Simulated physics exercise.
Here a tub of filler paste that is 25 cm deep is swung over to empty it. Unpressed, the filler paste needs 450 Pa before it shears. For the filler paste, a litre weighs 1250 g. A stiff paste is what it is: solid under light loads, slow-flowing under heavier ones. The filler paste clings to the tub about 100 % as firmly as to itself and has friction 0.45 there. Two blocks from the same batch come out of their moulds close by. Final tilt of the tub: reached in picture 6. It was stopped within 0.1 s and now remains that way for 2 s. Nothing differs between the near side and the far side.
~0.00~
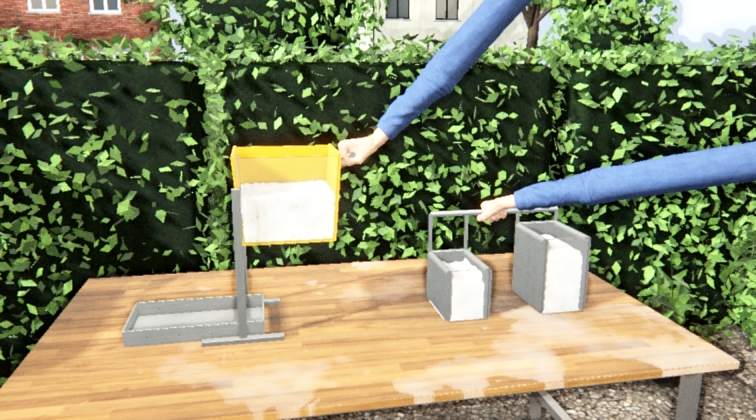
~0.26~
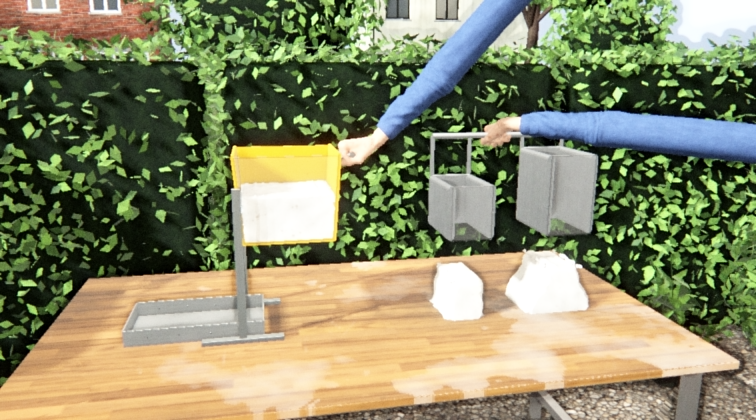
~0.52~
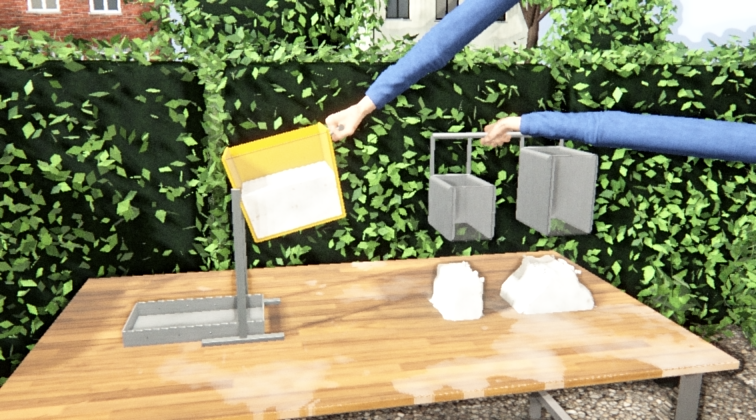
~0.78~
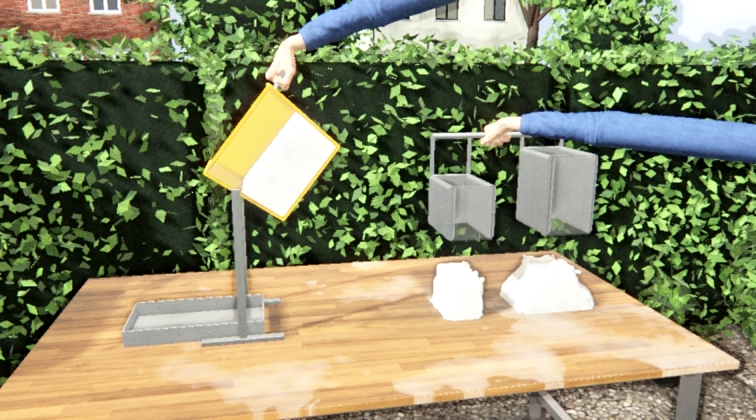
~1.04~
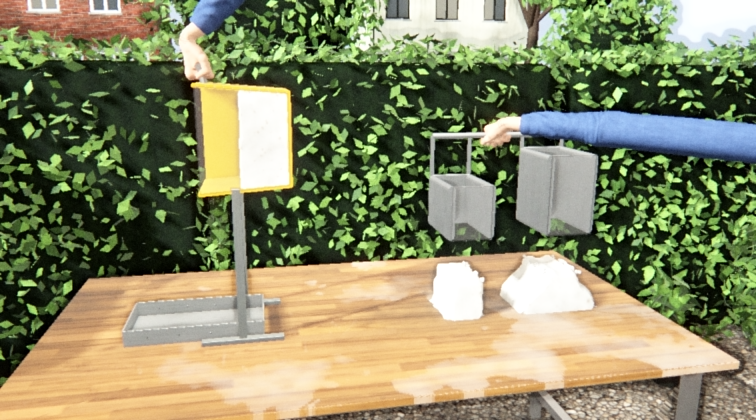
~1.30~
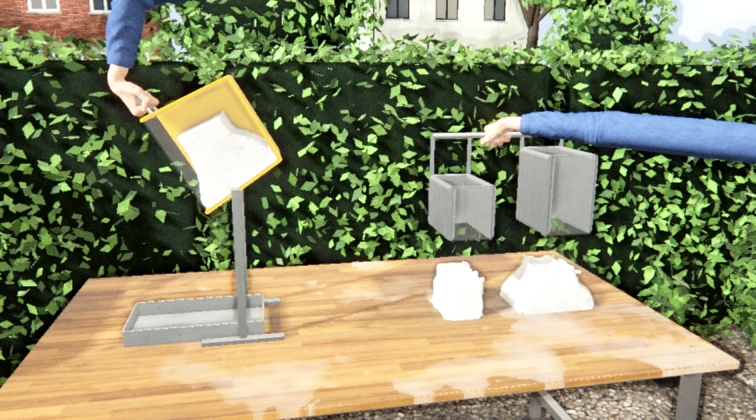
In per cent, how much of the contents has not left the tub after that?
Expect about 0 out of 100.
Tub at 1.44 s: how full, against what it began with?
The tub holds around 45 % of the load then.
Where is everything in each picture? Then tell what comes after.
In the first picture, handle-side rim at (338, 155), tilt 0 degrees; crest of the filler paste at (245, 198); block heights 14 cm, 21 cm (left to right).
In the second picture, handle-side rim at (338, 155), tilt 0 degrees; crest of the filler paste at (245, 198); block heights 13 cm, 16 cm (left to right).
In the third picture, handle-side rim at (326, 131), tilt 14 degrees; crest of the filler paste at (329, 174); block heights 13 cm, 14 cm (left to right).
In the fourth picture, handle-side rim at (269, 88), tilt 52 degrees; crest of the filler paste at (304, 120); block heights 13 cm, 14 cm (left to right).
In the fifth picture, handle-side rim at (193, 87), tilt 90 degrees; crest of the filler paste at (242, 92); block heights 13 cm, 14 cm (left to right).
In the sixth picture, handle-side rim at (143, 122), tilt 120 degrees; crest of the filler paste at (221, 119); block heights 13 cm, 14 cm (left to right).
After 1.44 s, the tub is at 121 degrees and holds 43 %.
After 1.61 s, the tub is at 121 degrees and holds 0 %.
After 1.78 s, the tub is at 121 degrees and holds 0 %.
After 1.95 s, the tub is at 121 degrees and holds 0 %.
After 3.30 s, the tub is at 121 degrees and holds 0 %.
